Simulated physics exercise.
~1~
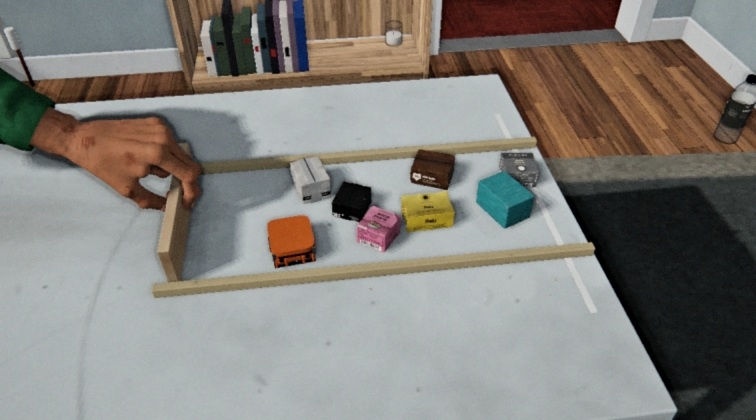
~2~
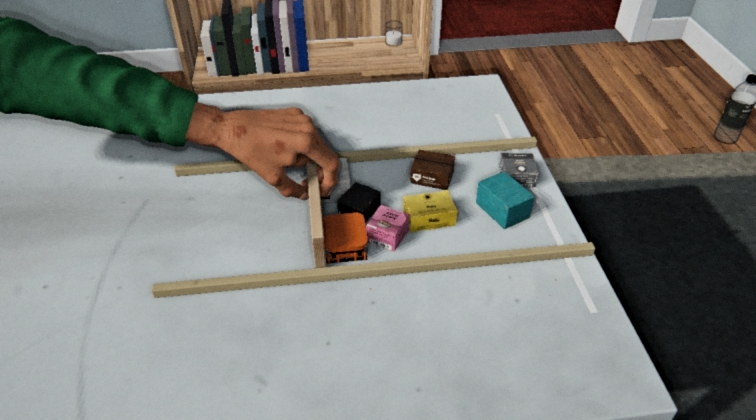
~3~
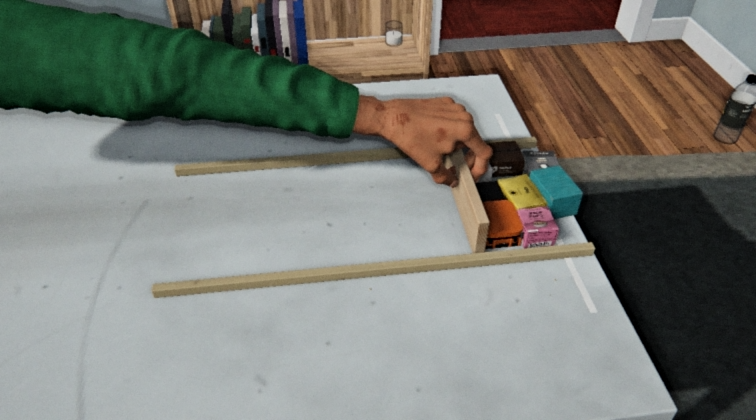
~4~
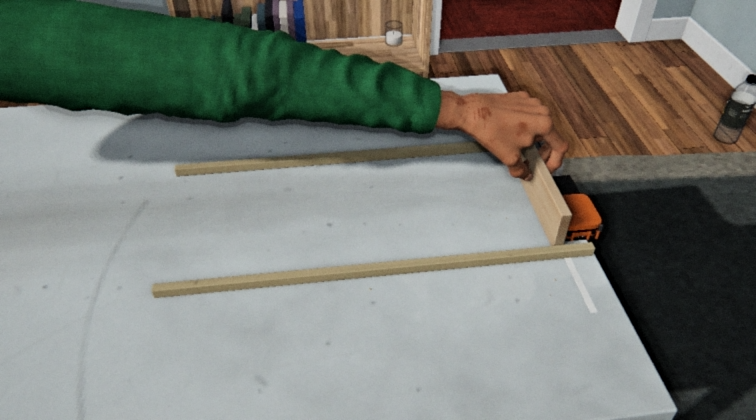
A hand slides an upright board right between two strips, pushing several small blocks off the table's end.
